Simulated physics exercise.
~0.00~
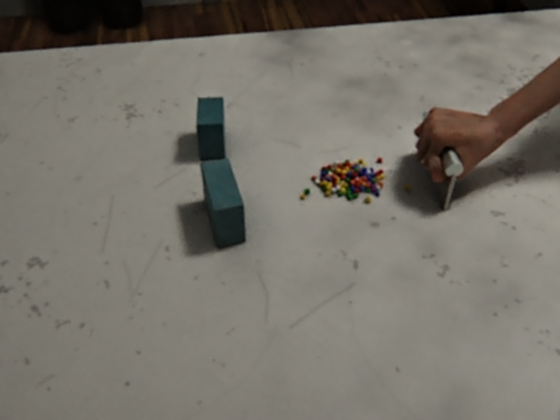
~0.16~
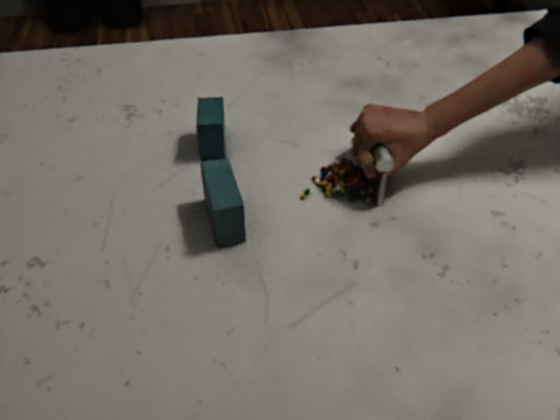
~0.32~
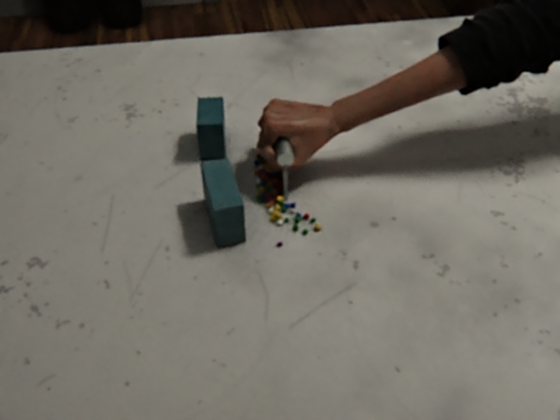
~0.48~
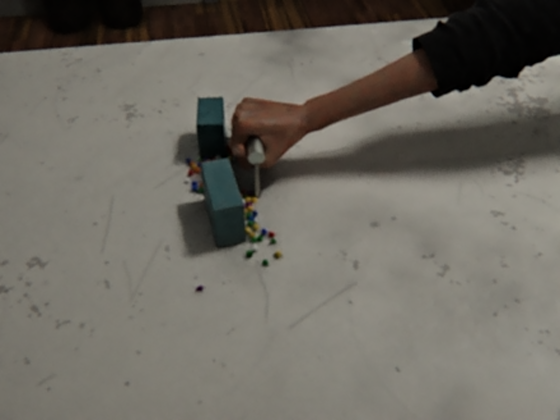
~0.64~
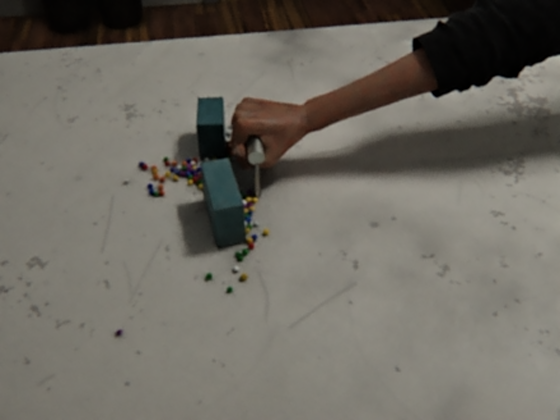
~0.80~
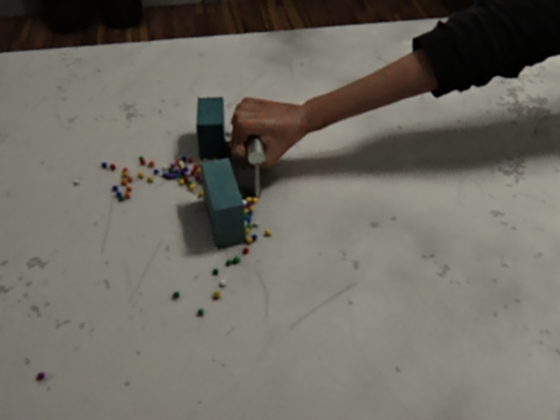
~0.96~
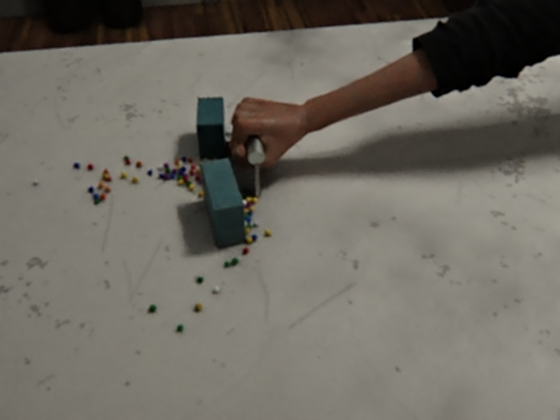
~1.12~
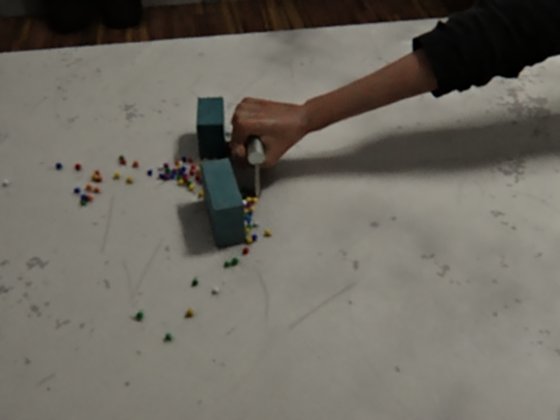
In the video, a hand pushes a pile of colorful beads leftward across a pale surface with a scraper and stops beside two teal blocks. Many beads scatter through the gap, others roll toward the lower left, and some remain against the nearer block's right side.
